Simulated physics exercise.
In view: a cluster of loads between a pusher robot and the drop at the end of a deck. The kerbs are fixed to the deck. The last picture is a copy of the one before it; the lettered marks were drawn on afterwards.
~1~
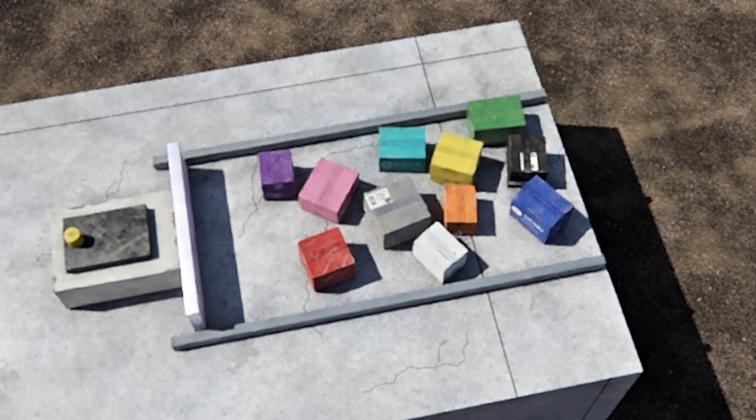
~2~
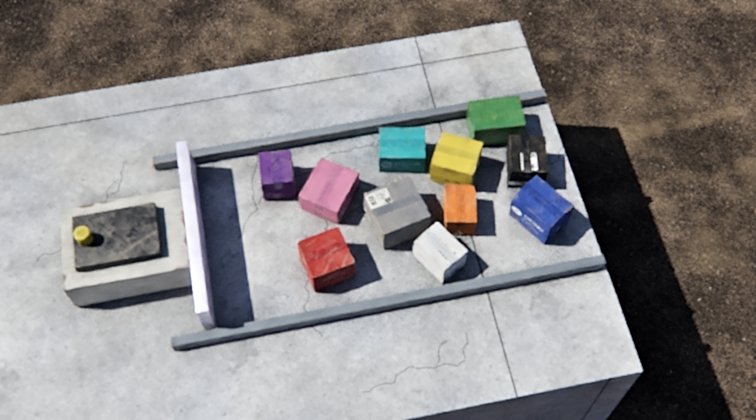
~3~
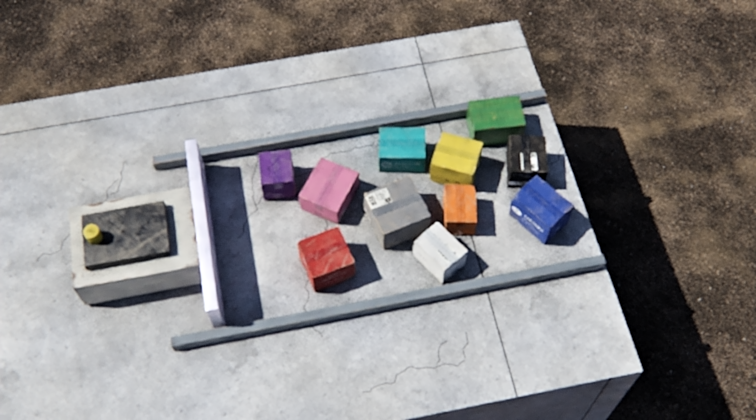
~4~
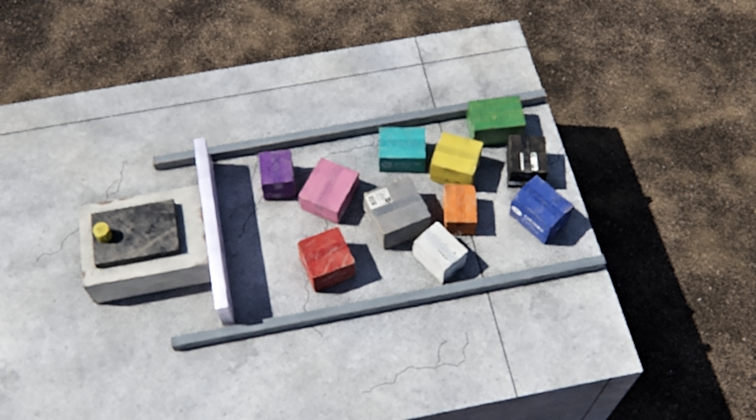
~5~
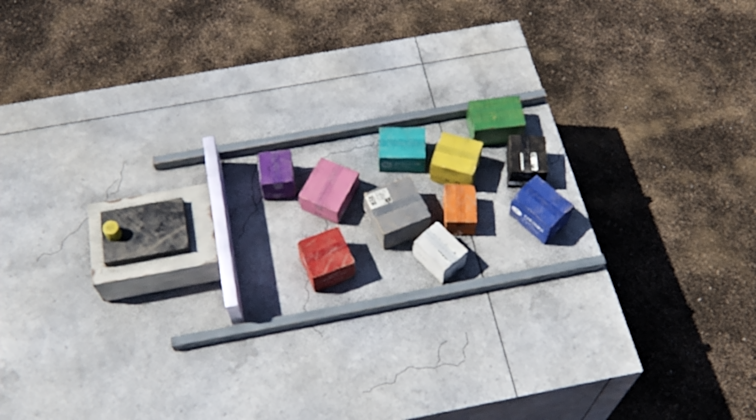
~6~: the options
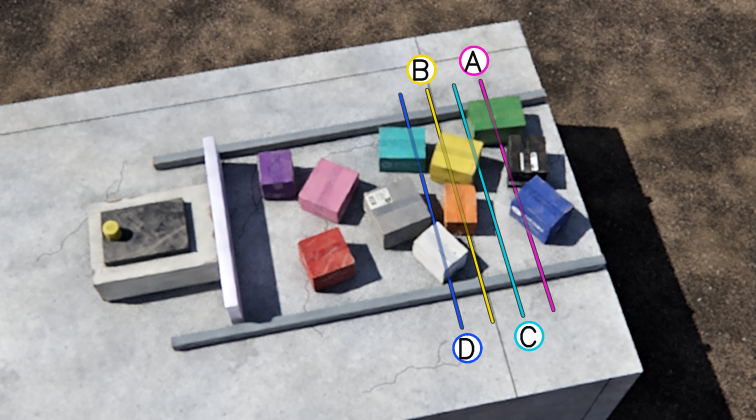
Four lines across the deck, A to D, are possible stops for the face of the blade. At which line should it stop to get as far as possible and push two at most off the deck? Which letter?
The farthest such stop is B.
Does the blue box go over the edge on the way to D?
No.
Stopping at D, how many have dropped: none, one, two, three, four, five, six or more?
In all, none.
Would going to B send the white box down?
By then, no.
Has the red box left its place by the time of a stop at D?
Yes.
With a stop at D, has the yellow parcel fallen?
No.
On the copy, A at (514, 187); B at (458, 198); C at (486, 193); D at (429, 203).
On B. First, robot (239, 214); purple parcel (320, 162); red box (345, 258).
Then, robot (325, 198); blue box (554, 205); orange parcel (505, 195).
Finally, robot (391, 186); black parcel over the edge; blue box (585, 208); one fallen.
By contrast, A drops five; C drops four; D is within the limit but short.
